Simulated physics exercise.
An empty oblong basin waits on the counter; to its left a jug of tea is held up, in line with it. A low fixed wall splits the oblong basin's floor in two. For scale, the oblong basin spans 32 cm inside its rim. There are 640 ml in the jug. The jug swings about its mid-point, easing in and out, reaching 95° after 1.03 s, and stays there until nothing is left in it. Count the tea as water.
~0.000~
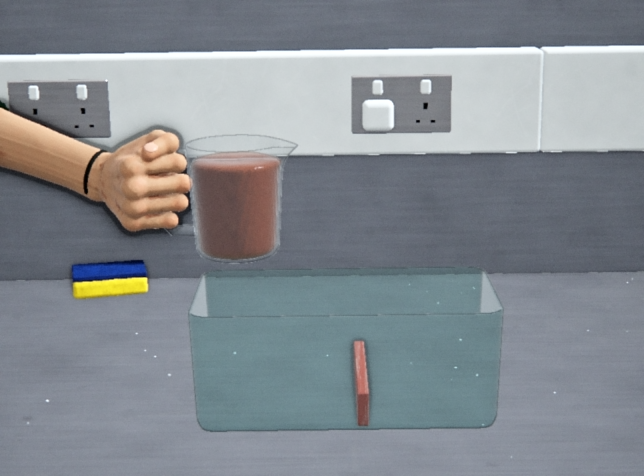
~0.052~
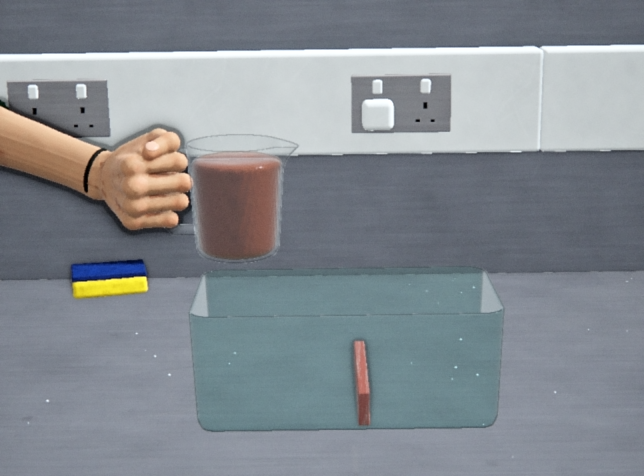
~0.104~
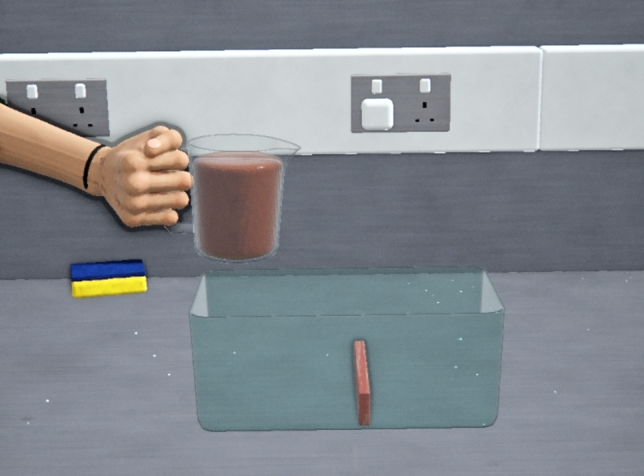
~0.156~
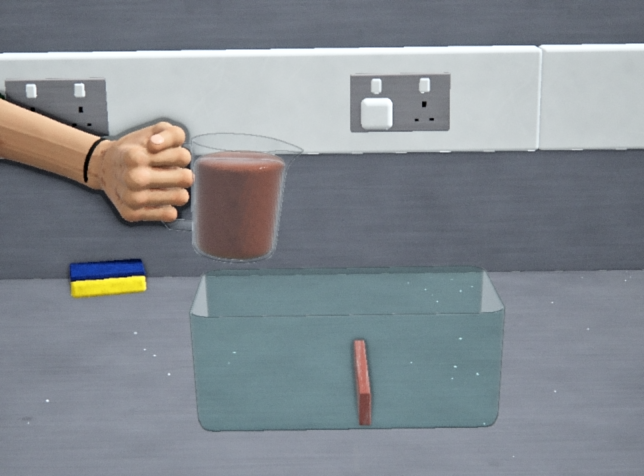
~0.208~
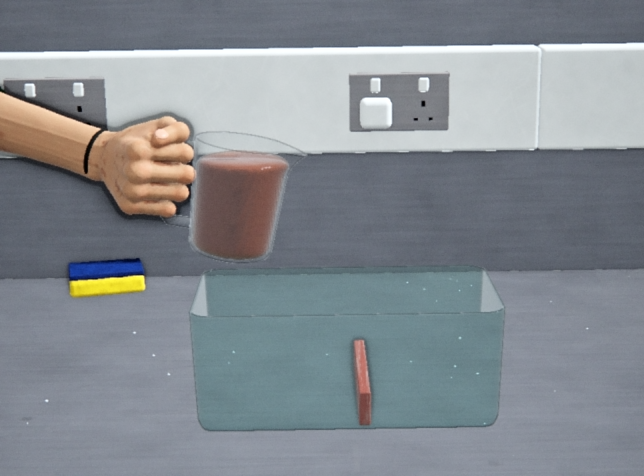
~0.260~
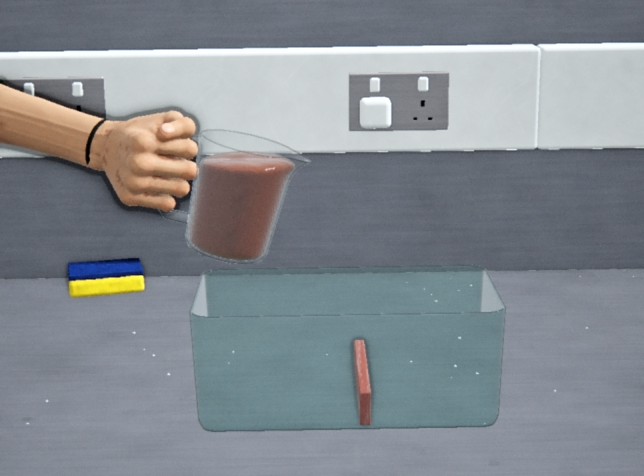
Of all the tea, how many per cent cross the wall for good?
Roughly 65 per cent is past the wall.
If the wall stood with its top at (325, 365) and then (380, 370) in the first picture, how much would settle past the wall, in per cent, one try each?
In turn about 95 and 25 per cent.
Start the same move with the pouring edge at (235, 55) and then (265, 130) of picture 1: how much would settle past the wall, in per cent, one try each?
First 5, then 10 per cent.
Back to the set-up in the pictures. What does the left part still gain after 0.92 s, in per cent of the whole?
Some 24 per cent.
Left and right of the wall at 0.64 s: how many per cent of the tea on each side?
Near 1 on the left, 5 on the right.
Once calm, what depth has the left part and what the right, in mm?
Left about 8 mm, right about 20 mm.
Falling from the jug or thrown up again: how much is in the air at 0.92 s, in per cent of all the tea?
About 14 per cent.
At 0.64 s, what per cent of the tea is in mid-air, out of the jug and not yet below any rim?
About 14 per cent.
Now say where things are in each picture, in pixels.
In the first frame, it leans 0°; its right rim is at (298, 144); the tea meets the walls at (191, 160) and (283, 159); the oblong basin's rim runs from (196, 294) to (493, 290); the wall's top is at (361, 367).
In the second frame, it leans 1°; its right rim is at (299, 145); the tea meets the walls at (192, 159) and (283, 158).
In the third frame, it leans 2°; its right rim is at (301, 146); the tea meets the walls at (193, 159) and (284, 159).
In the fourth frame, it leans 5°; its right rim is at (304, 149); the tea meets the walls at (195, 159) and (286, 160).
In the fifth frame, it leans 9°; its right rim is at (307, 154); the tea meets the walls at (197, 159) and (290, 160).
In the sixth frame, it leans 14°; its right rim is at (311, 160); the tea meets the walls at (200, 161) and (296, 160).
By 0.64 s the tilt is 65° and 80 per cent is still to pour, 1 is left of the wall and 5 right of it.
By 0.92 s the tilt is 92° and 34 per cent is still to pour, 10 is left of the wall and 42 right of it.
By 1.21 s the tilt is 95° and 7 per cent is still to pour, 25 is left of the wall and 65 right of it.
By 1.53 s the tilt is 95° and 1 per cent is still to pour, 34 is left of the wall and 65 right of it.
At rest 35 per cent lies left of the wall, 65 right of it and 0 outside.
